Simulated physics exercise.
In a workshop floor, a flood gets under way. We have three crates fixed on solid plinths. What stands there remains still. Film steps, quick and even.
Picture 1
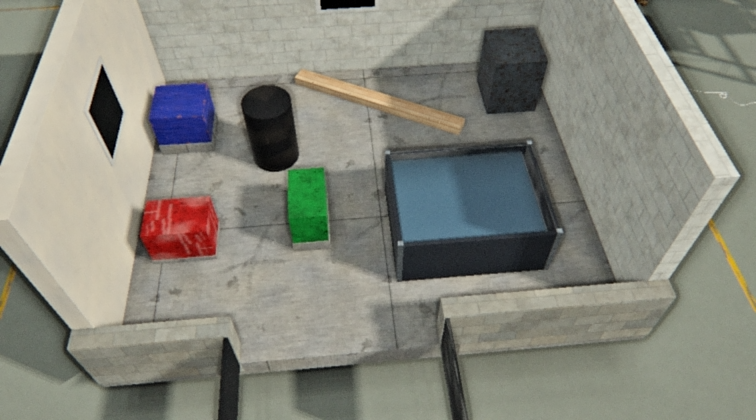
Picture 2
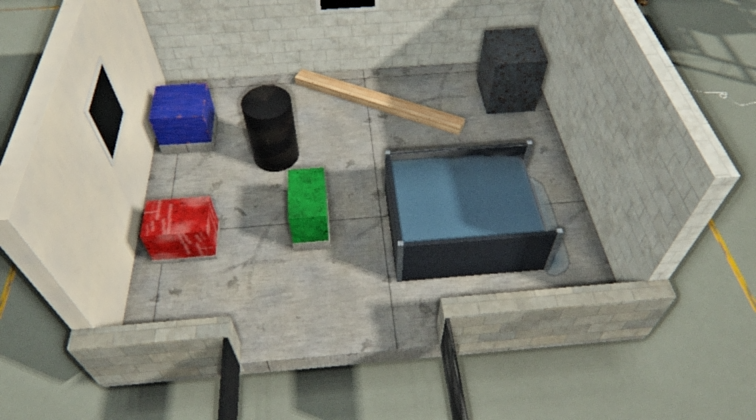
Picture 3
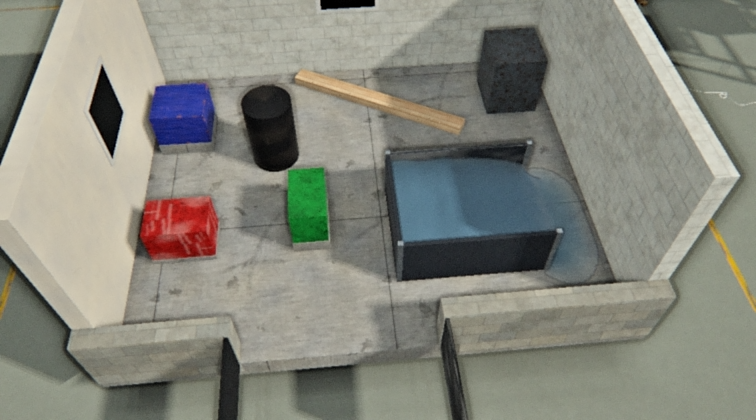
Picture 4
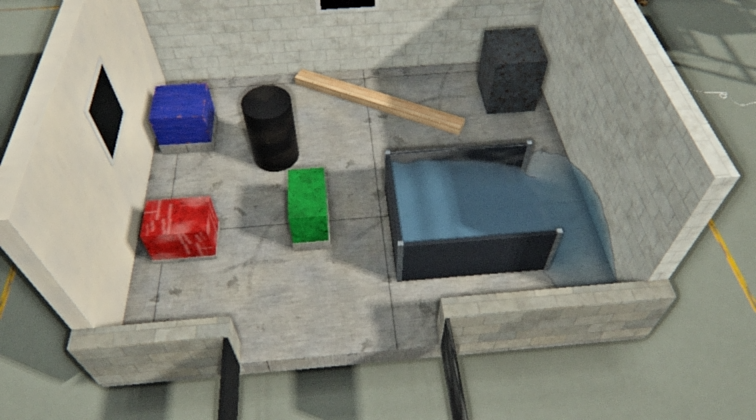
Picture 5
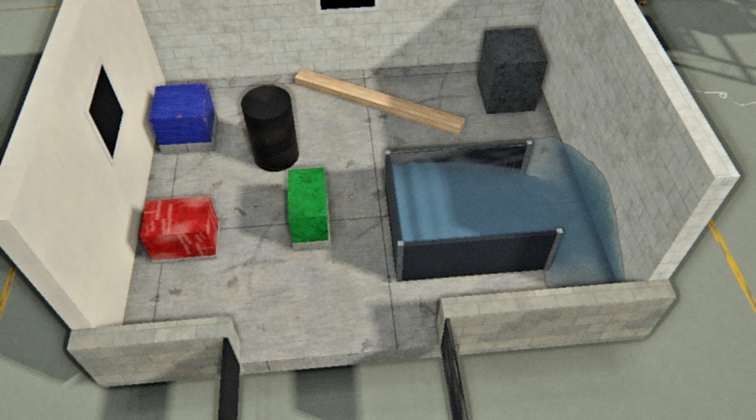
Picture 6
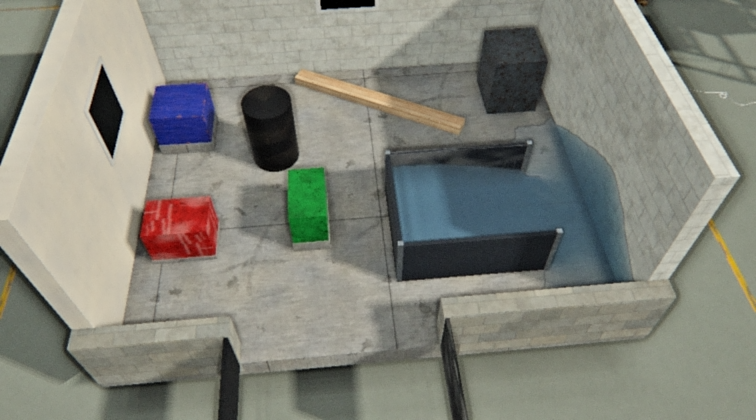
The clip opens on a roofless workshop room holding blue, red and green blocks, a dark cylinder, a wooden plank and a still tank of water. The tank's right side opens and water pours out across the floor, then spreads against the right wall as the level inside drops.
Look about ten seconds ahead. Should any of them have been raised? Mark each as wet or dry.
Green crate: Dry; blue crate: Dry; red crate: Wet.
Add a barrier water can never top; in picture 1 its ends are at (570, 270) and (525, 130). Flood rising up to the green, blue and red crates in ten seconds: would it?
Green: Untouched; blue: Untouched; red: Untouched.
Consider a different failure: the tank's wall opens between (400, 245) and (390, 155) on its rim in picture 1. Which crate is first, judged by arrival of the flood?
First in line is the green-painted one.
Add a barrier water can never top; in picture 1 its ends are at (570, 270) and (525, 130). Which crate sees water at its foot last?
The crate marked blue.
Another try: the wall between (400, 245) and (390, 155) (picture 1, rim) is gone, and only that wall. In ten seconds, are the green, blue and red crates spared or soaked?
Here's how it goes: The green crate is swamped, the blue crate is swamped, and the red crate is swamped.
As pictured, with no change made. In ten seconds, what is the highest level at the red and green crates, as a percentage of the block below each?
190 and 40 per cent, in that order.
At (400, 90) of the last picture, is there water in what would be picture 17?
Answer: Flooding.
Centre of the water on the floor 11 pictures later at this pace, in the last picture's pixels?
The spot I would choose is (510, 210).
A moment on, water covers 20 % of the floor; the green crate not reached, the blue crate not reached, the red crate not reached.
Next, water covers 40 % of the floor; the green crate not reached, the blue crate not reached, the red crate not reached.
Then, water covers 65 % of the floor; the green crate water round its plinth, the blue crate not reached, the red crate water round its plinth.
Later, water covers 90 % of the floor; the green crate water round its plinth, the blue crate water round its plinth, the red crate water round its plinth.
In the end, water covers 95 % of the floor; the green crate stayed above the water, the blue crate stayed above the water, the red crate was topped.
